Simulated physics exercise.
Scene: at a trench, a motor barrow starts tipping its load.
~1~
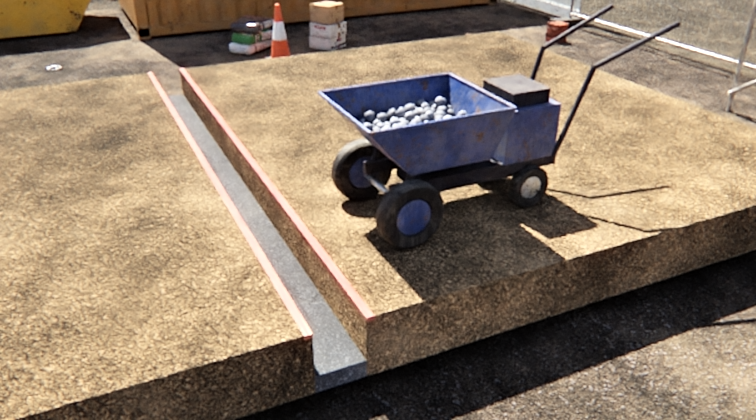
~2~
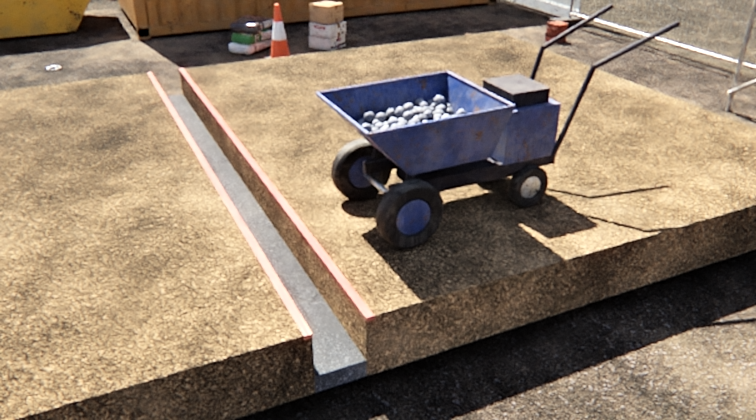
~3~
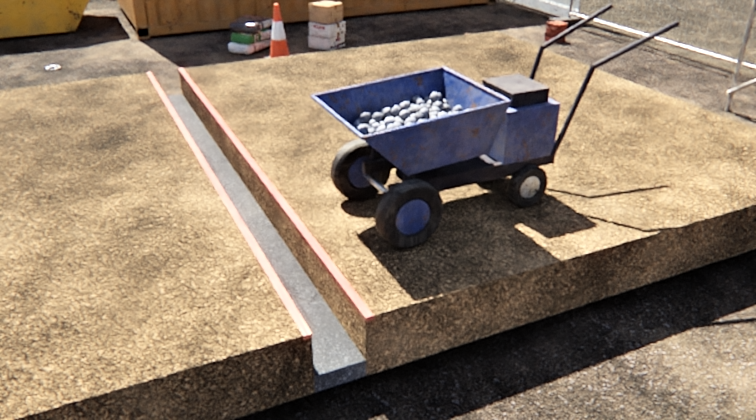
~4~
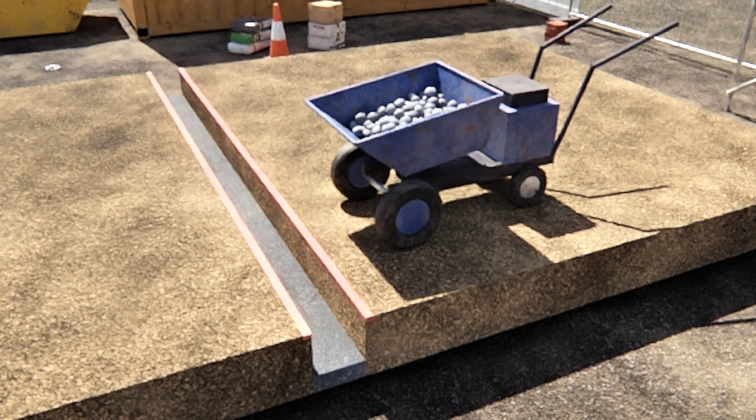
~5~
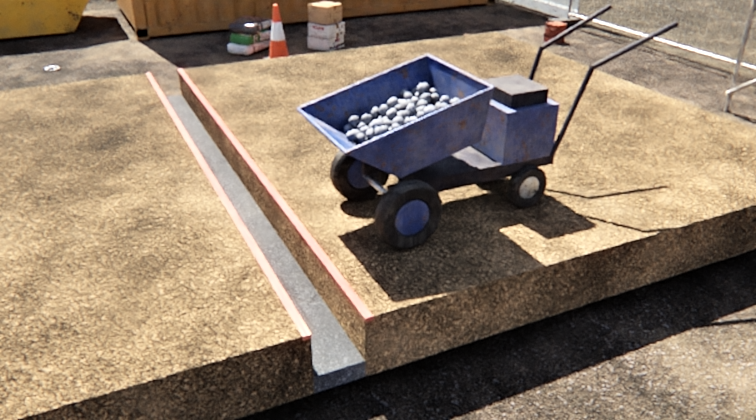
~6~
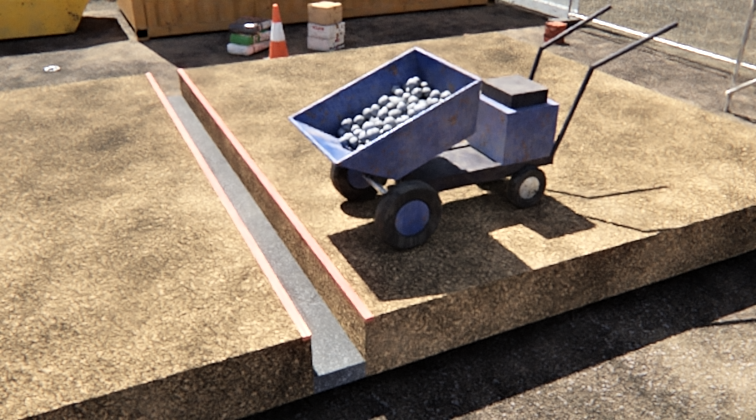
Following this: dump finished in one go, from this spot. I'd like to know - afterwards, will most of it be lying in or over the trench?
Yes, most of it will.
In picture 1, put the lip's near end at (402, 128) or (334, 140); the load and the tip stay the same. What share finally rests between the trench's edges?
The first stopping place yields 70 % and the other yields 0 %.
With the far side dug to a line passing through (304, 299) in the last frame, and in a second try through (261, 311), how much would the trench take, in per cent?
60 and 100 percent.
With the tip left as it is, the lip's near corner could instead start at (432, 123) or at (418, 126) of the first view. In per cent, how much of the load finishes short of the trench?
Roughly 20 per cent, then roughly 10 per cent.
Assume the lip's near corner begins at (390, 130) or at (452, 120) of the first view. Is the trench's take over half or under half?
The bulk, then a minority.
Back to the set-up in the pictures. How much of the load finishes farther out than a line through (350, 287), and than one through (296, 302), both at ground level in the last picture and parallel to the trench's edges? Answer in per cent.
That's 100 per cent for the first and 10 per cent for the second.
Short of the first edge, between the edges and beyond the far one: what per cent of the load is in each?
Short 0, between 90, beyond 10.
Shortly afterwards, skip tipped steeply; the whole lot in the skip.
Next, skip tipped right over; near half in the skip; near half in or heaped over the trench; a little beyond it.
Some moments later, skip tipped right over; only a few in the skip; the bulk in or heaped over the trench; a little beyond it.
In the end, skip tipped right over; only a few in the skip; the bulk in or heaped over the trench; a little beyond it.
